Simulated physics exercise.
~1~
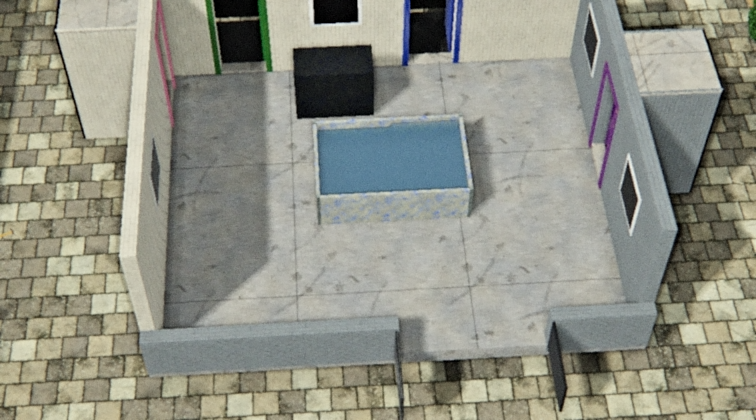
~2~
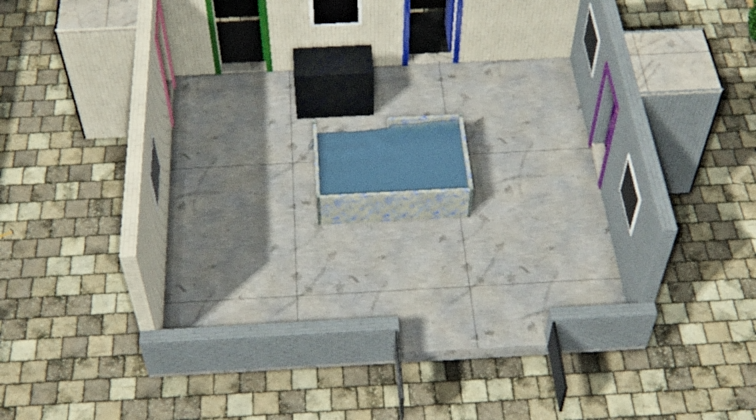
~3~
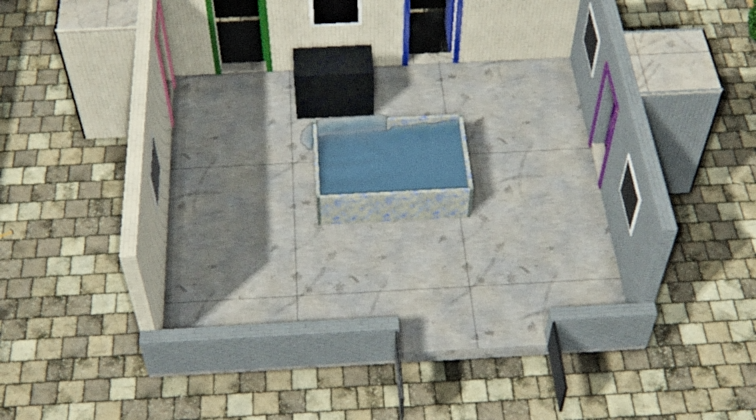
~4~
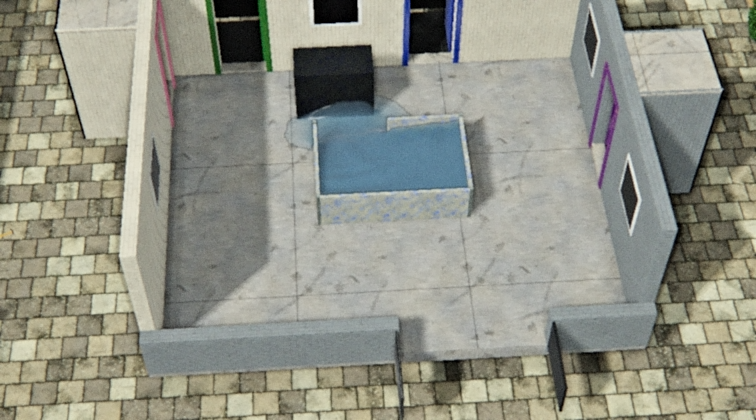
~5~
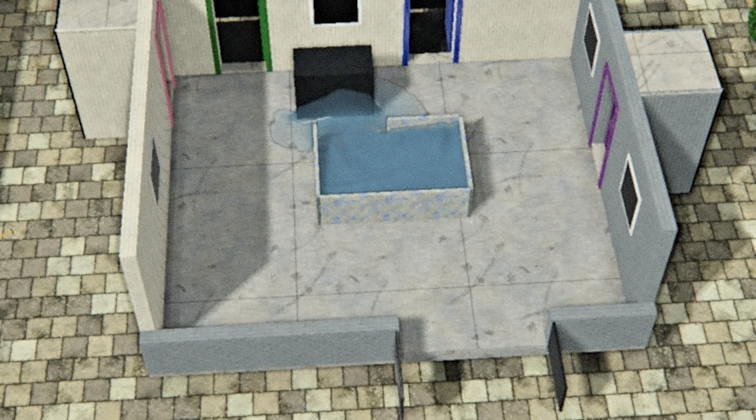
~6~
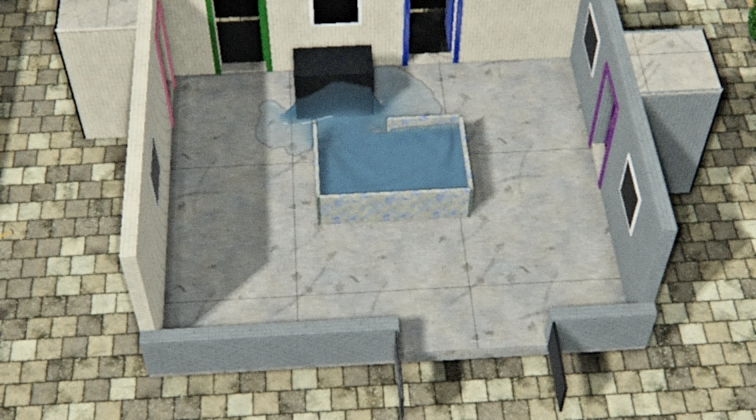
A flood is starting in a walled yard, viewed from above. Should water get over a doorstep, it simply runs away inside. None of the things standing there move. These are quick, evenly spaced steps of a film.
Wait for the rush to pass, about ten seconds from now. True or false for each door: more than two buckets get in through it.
The pink door: False; the blue door: True; the purple door: False; the green door: True.
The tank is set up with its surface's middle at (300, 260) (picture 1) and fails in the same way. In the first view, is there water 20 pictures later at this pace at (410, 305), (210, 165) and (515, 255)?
The first spot ends up left untouched, the second sodden and the third left untouched.
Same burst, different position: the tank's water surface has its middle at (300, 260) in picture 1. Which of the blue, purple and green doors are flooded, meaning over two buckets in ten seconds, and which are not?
The blue door falls short, the purple door falls short, the green door exceeds it.
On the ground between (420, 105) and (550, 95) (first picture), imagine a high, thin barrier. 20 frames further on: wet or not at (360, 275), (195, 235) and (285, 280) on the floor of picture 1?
Results in order: Bone-dry / swamped / bone-dry.
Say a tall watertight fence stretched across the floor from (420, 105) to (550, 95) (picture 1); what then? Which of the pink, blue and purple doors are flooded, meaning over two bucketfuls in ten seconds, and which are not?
I'd say the pink door remains below the mark, the blue door gets past the mark, and the purple door remains below the mark.
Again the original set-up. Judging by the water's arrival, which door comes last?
It's the door marked purple.
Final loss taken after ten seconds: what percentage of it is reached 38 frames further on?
Close to 50 out of every hundred.
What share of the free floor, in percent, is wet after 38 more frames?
Close to 80 %.
A moment on, water covers 20 % of the floor; the pink door not reached, the blue door under two buckets in, the purple door not reached, the green door wet at the sill, nothing in.
Next, water covers 35 % of the floor; the pink door wet at the sill, nothing in, the blue door over two buckets in, the purple door not reached, the green door wet at the sill, nothing in.
Then, water covers 50 % of the floor; the pink door wet at the sill, nothing in, the blue door far over two buckets in, the purple door wet at the sill, nothing in, the green door under two buckets in.
Later, water covers 80 % of the floor; the pink door wet at the sill, nothing in, the blue door far over two buckets in, the purple door wet at the sill, nothing in, the green door over two buckets in.
In the end, water covers 95 % of the floor; the pink door wet at the sill, nothing in, the blue door far over two buckets in, the purple door wet at the sill, nothing in, the green door over two buckets in.
